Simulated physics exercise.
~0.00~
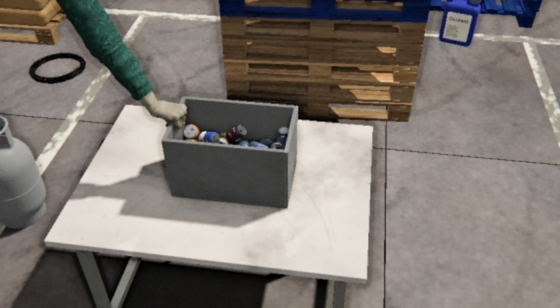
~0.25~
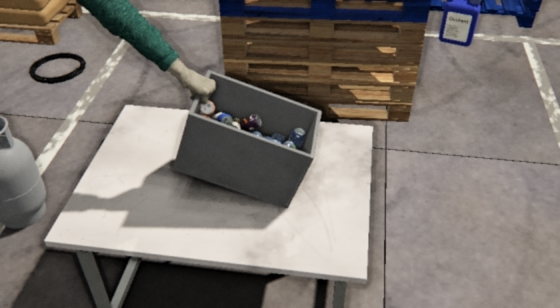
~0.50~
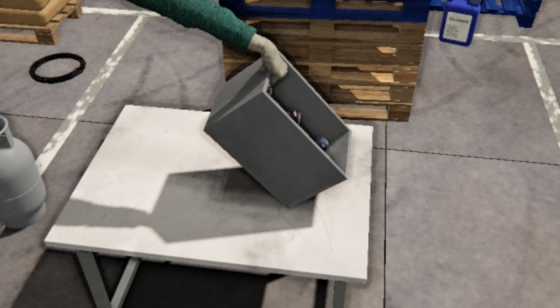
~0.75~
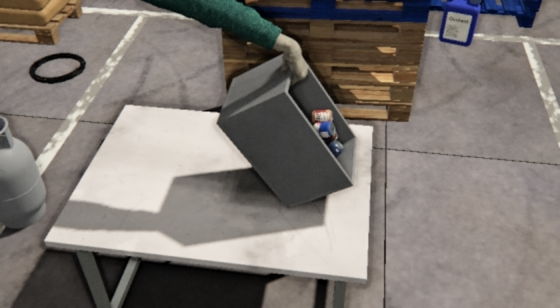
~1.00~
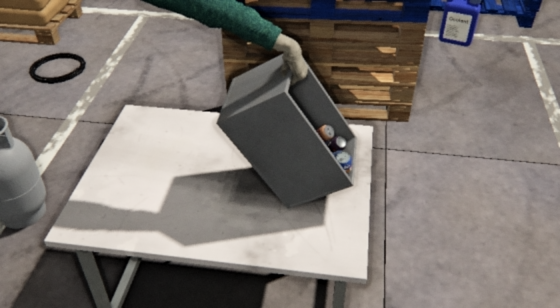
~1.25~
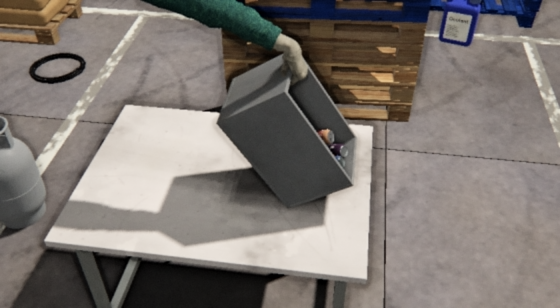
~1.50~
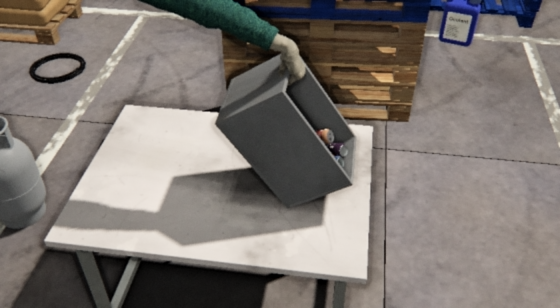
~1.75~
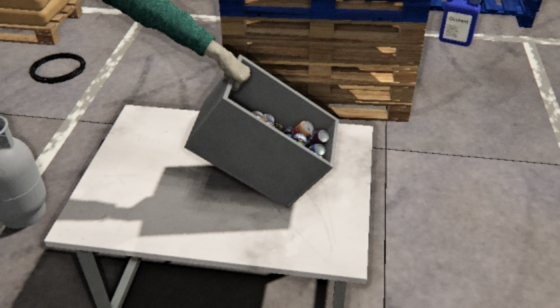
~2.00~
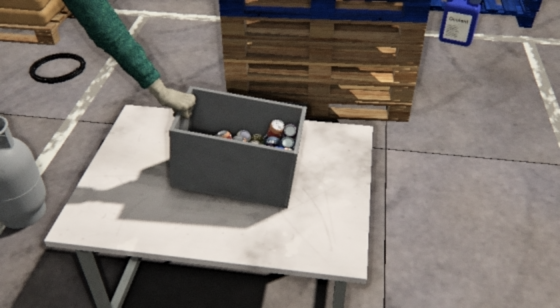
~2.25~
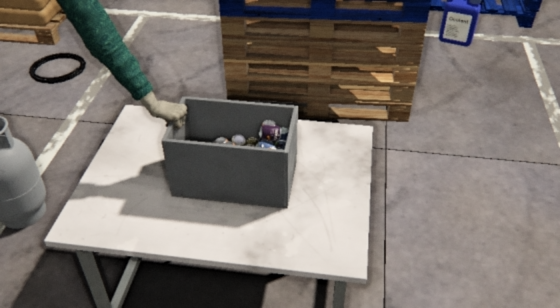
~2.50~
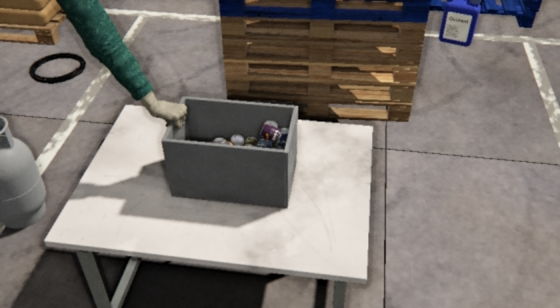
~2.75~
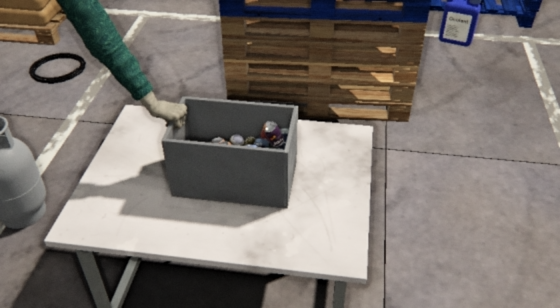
A grey crate of small, colourful cans sits on a white table in a warehouse-like space, seen from above. A green-sleeved arm with a pale glove grips its left side, with a grey gas cylinder at left and wooden pallets behind. The hand lifts that side, tipping the crate steeply onto its lower right edge while the cans slide toward the right. It holds the crate there briefly, and none spill. The hand then lowers it back until it rests flat, the cans still inside and the glove still on its rim.
